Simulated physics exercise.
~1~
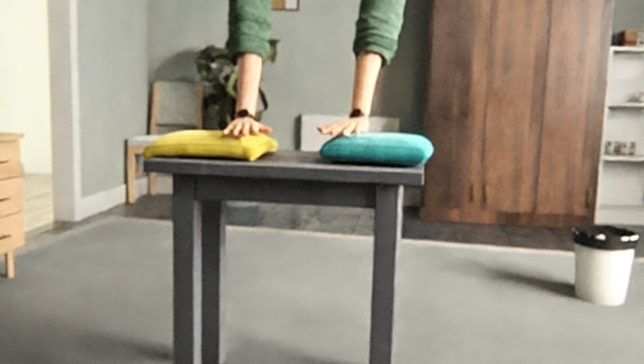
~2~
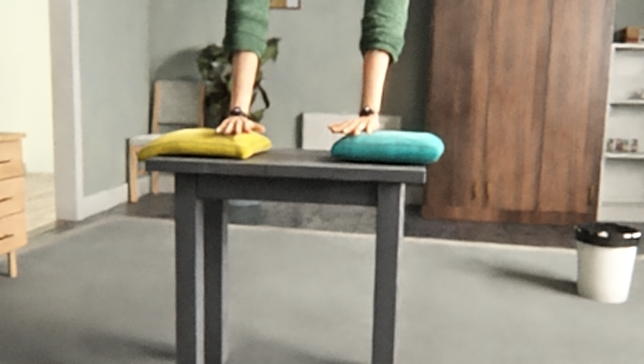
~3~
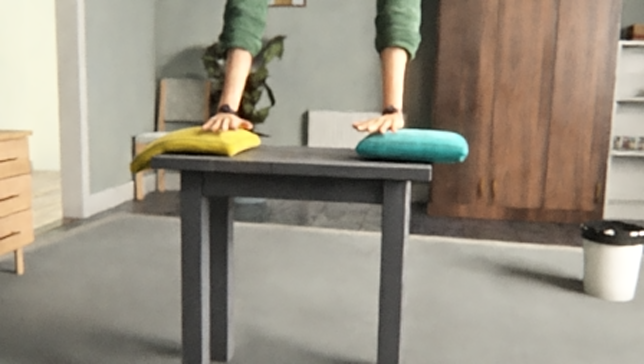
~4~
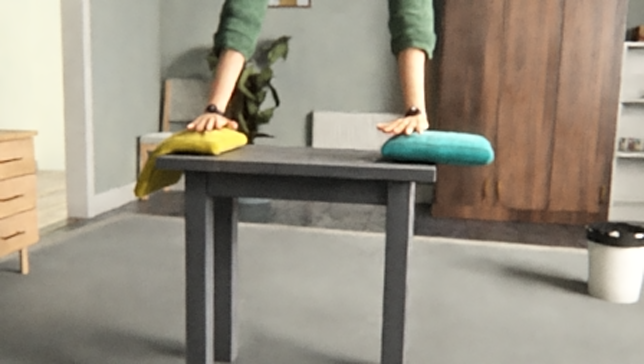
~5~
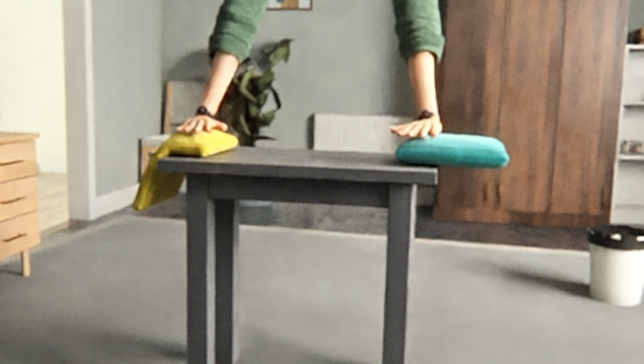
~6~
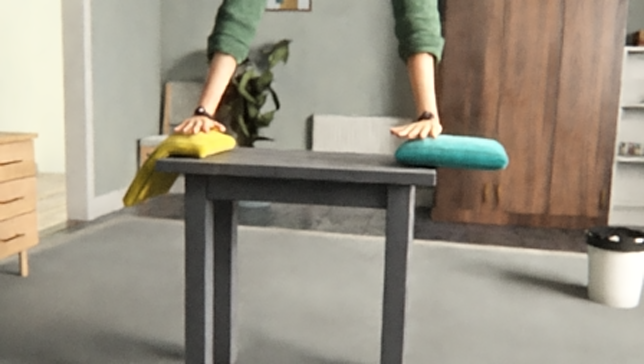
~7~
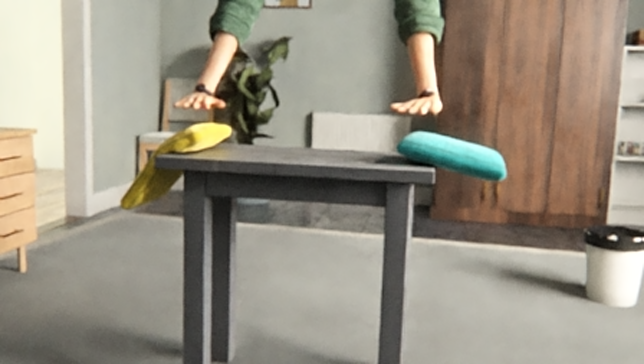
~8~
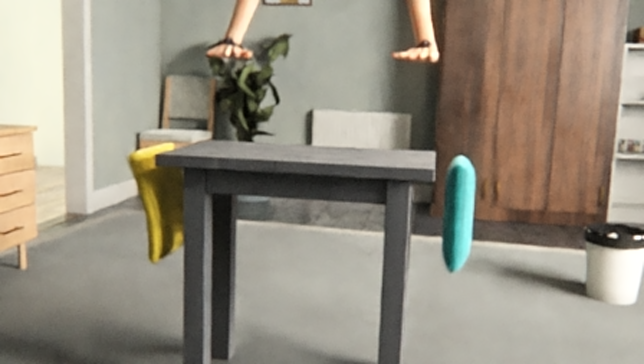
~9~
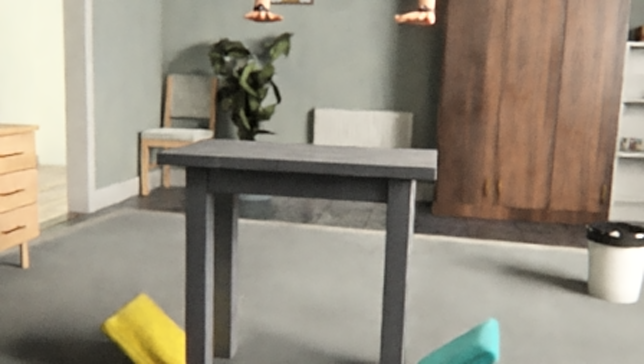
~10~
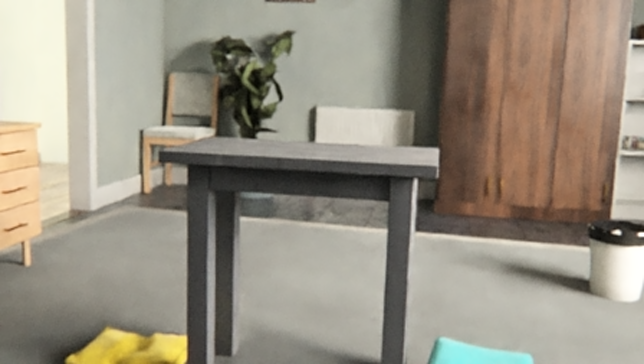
In a living room, hands sliding yellow and turquoise cushions apart on a grey table, then lifting away as both drop to the floor.
